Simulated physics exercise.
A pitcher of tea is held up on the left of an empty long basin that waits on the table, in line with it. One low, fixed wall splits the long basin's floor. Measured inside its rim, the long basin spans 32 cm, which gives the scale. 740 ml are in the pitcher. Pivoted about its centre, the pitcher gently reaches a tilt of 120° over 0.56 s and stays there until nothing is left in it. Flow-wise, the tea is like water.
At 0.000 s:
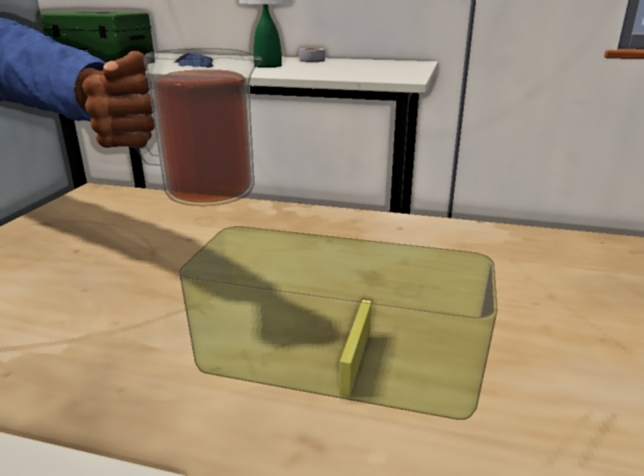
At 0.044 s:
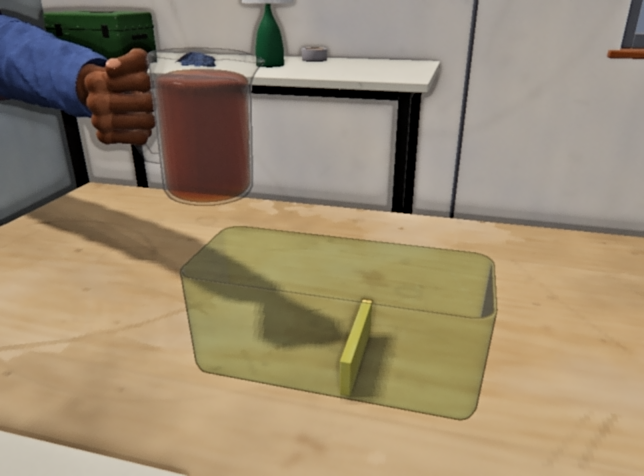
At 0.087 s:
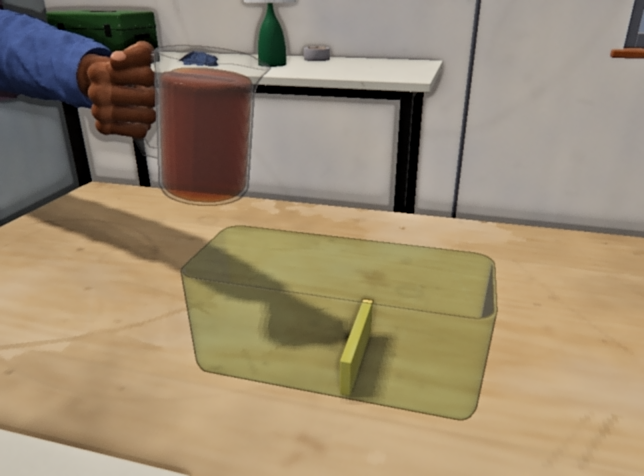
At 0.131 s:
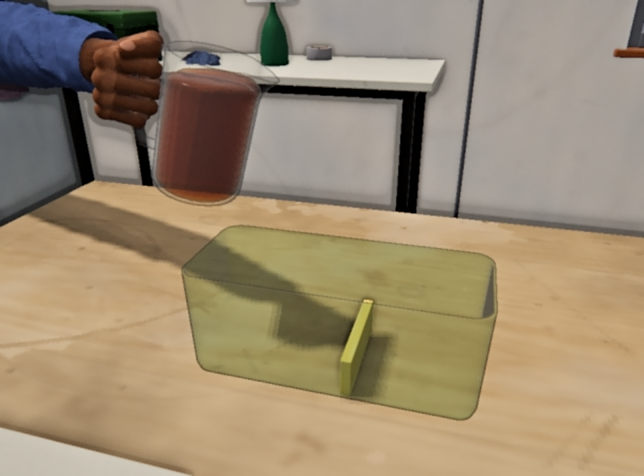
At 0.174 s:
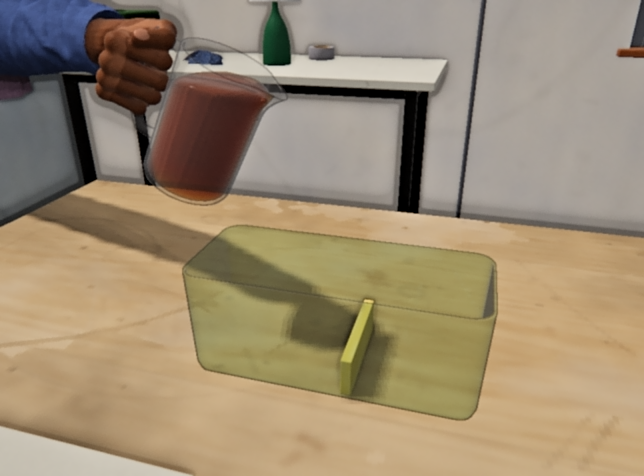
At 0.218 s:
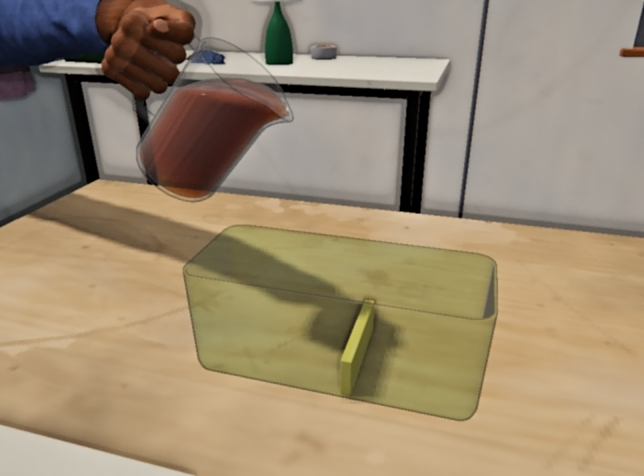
To begin with, a hand at the left holds a clear pitcher of reddish-brown tea upright above a wooden table, where an empty yellowish see-through basin with one low wall inside it sits. The hand then tilts the pitcher rightward, slowly then more steeply, and the tea shifts toward its right rim.
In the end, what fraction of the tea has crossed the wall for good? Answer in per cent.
In the end about 13 per cent has crossed for good.
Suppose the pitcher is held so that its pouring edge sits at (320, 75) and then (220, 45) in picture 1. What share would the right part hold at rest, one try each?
Try 1: 70 %; try 2: 10 %.
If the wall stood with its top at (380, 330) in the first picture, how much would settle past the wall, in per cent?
Roughly 5 %.
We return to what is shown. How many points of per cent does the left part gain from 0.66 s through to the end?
Near 12 in a hundred.
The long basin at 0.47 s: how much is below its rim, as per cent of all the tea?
About 22 per cent.
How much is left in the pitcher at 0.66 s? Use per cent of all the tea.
10 in a hundred, give or take.
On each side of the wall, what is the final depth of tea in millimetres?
Left 28 mm, right 6 mm.
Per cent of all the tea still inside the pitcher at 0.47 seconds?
Roughly 54 per cent.
By 0.47 s the tilt is 113° and 54 per cent is still to pour, 18 is left of the wall and 5 right of it.
By 0.66 s the tilt is 120° and 9 per cent is still to pour, 71 is left of the wall and 6 right of it.
By 0.85 s the tilt is 120° and 0 per cent is still to pour, 83 is left of the wall and 8 right of it.
By 1.06 s the tilt is 120° and 0 per cent is still to pour, 85 is left of the wall and 9 right of it.
At rest 82 per cent lies left of the wall, 13 right of it and 5 outside.
